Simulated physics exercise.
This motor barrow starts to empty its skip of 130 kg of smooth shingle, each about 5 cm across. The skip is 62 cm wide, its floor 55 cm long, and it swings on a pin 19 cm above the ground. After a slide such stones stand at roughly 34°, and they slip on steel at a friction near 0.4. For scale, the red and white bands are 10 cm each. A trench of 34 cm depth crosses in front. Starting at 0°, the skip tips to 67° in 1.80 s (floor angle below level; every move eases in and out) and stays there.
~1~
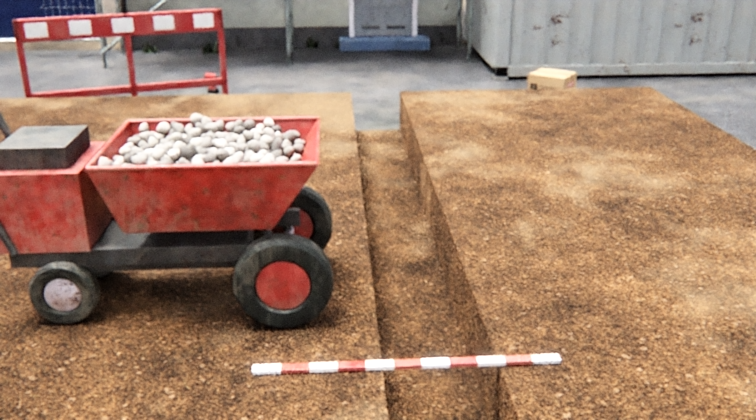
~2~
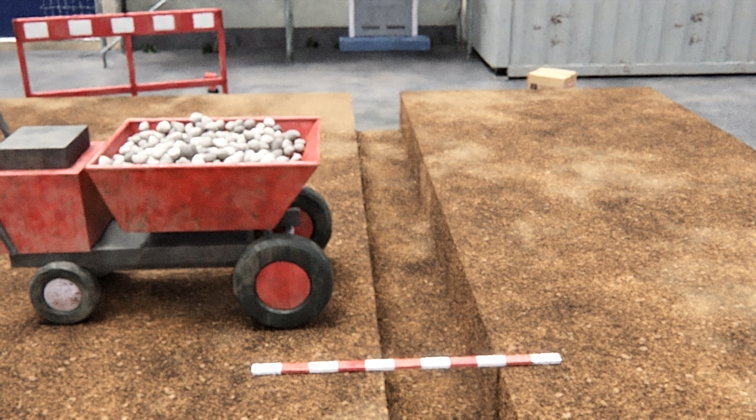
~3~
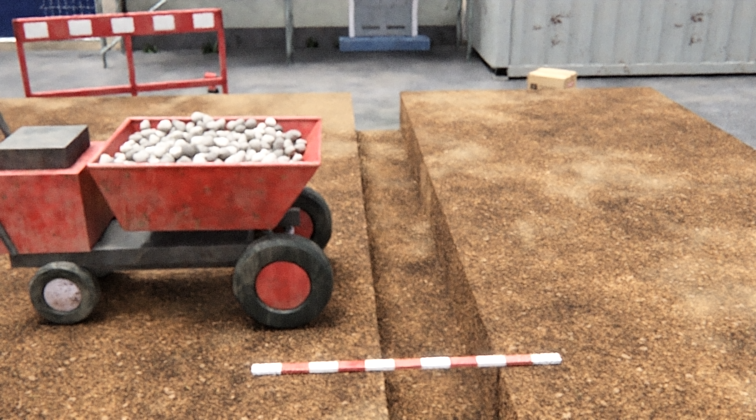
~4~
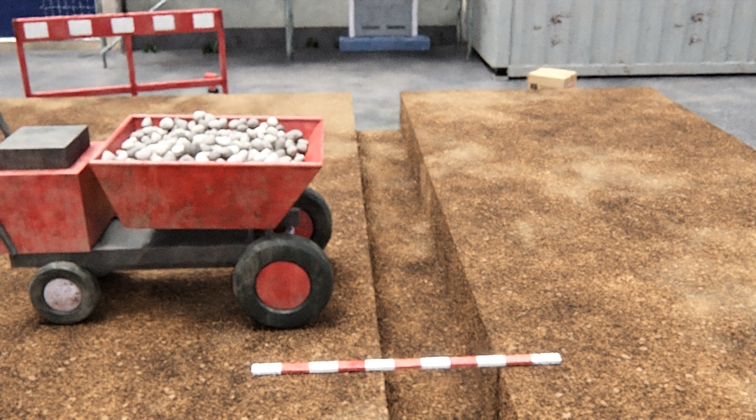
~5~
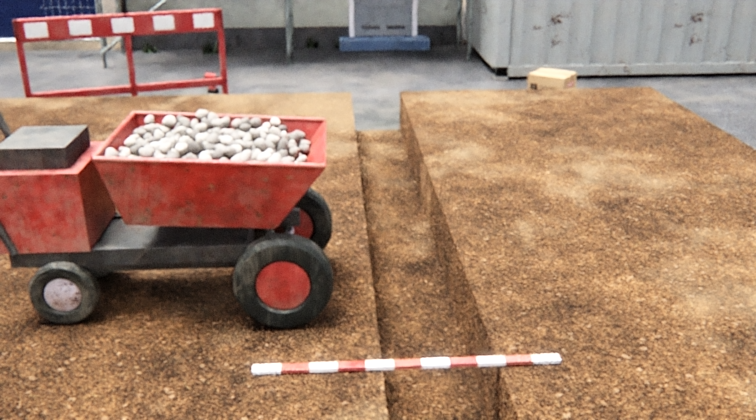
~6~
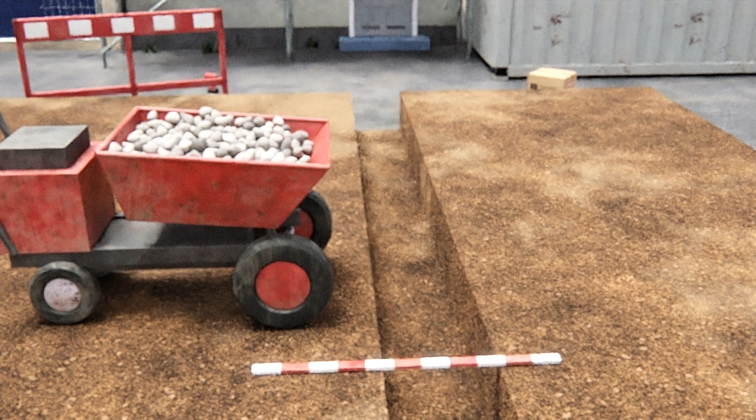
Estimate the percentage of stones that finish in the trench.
About 86 per cent.
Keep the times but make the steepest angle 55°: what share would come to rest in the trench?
Then about 55 per cent.
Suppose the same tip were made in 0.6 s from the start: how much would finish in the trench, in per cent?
It would be near 55 per cent.
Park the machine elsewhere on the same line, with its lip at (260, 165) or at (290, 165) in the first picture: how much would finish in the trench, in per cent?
First some 100, then 100 per cent.
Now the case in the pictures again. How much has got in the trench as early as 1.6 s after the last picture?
Some 40 per cent.
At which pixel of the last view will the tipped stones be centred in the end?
Around (438, 338).
Then, 1.0 s after the last picture the floor is at 57°, 97 % in the skip, 3 % in the trench; the foremost stones are at (434, 258).
Then, 1.6 s after the last picture the floor is at 67°, 50 % in the skip, 40 % in the trench, 9 % past the trench; the foremost stones are at (541, 274).
Then, 2.0 s after the last picture the floor is at 67°, 28 % in the skip, 58 % in the trench, 14 % past the trench; the foremost stones are at (606, 277).
Then, 3.9 s after the last picture the floor is at 67°, 0 % in the skip, 86 % in the trench, 14 % past the trench; the foremost stones are at (639, 284).
